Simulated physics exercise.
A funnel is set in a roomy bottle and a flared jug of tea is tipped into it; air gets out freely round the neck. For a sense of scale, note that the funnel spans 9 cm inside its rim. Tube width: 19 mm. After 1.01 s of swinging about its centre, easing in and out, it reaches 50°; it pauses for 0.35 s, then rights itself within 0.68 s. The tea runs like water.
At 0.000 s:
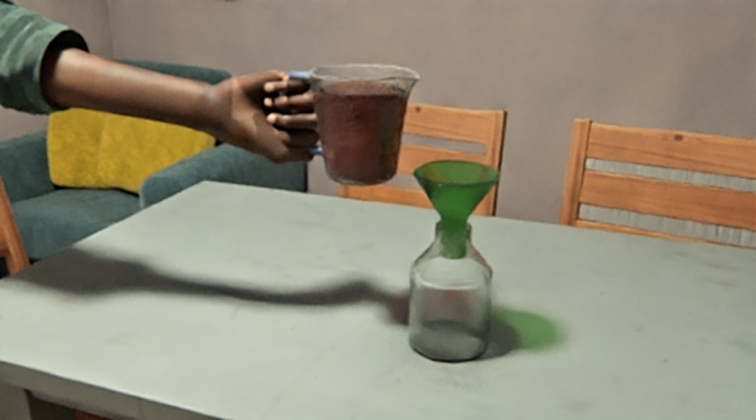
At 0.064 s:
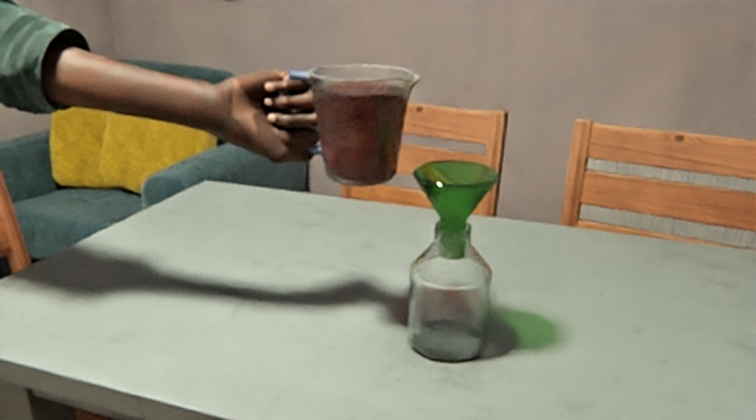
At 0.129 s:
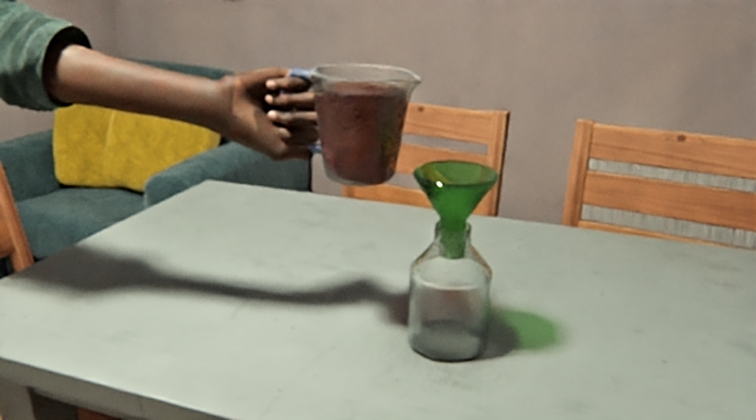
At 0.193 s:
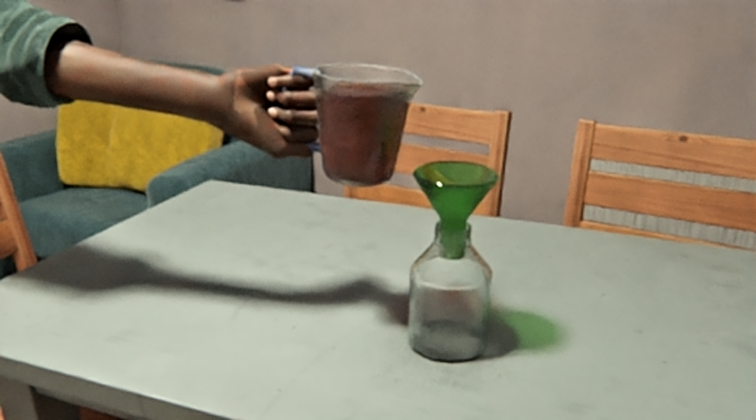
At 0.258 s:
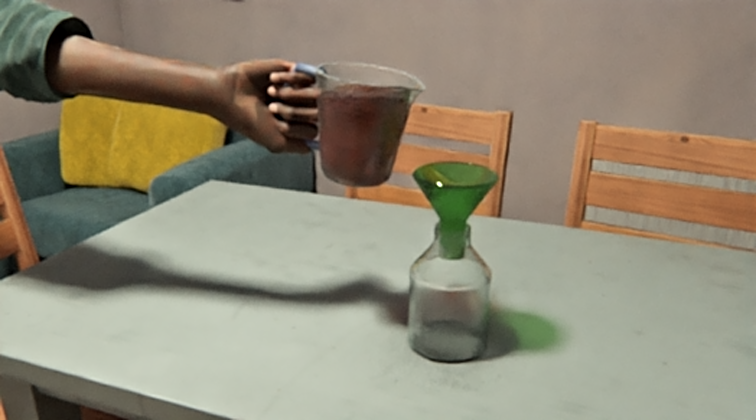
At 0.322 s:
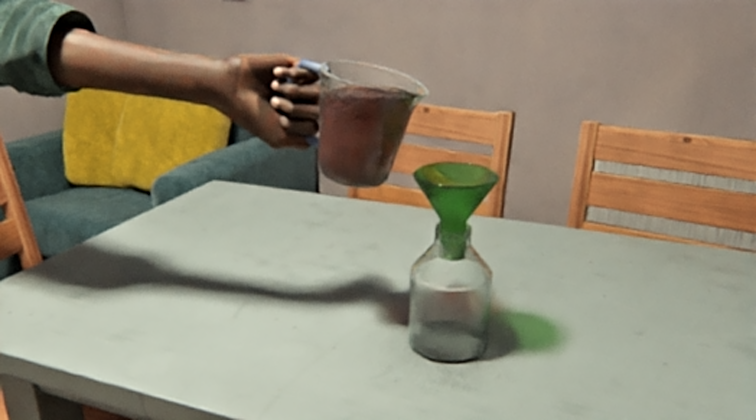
At a pale table with wooden chairs behind it, a hand held a clear jug of reddish-brown tea near a green funnel in a glass bottle, then slowly tilted the jug slightly to the right.
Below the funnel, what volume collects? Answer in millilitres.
270 ml, give or take.
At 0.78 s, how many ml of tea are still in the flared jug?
About 630 ml.
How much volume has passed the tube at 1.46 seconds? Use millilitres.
Volume estimate: Close to 150 ml.
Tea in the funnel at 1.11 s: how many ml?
I'd put it at about 95 ml.
Then, 0.78 s in, the tilt is 44° and 10 ml has passed the tube, 25 ml is in the funnel, 630 ml in the flared jug and 0 ml has missed.
Then, 1.11 s in, the tilt is 50° and 75 ml has passed the tube, 95 ml is in the funnel, 500 ml in the flared jug and 0 ml has missed.
Then, 1.46 s in, the tilt is 47° and 150 ml has passed the tube, 100 ml is in the funnel, 435 ml in the flared jug and 5 ml has missed.
Then, 1.84 s in, the tilt is 10° and 225 ml has passed the tube, 45 ml is in the funnel, 425 ml in the flared jug and 5 ml has missed.
Finally, 275 ml has passed the tube, 0 ml is in the funnel, 425 ml in the flared jug and 5 ml has missed.
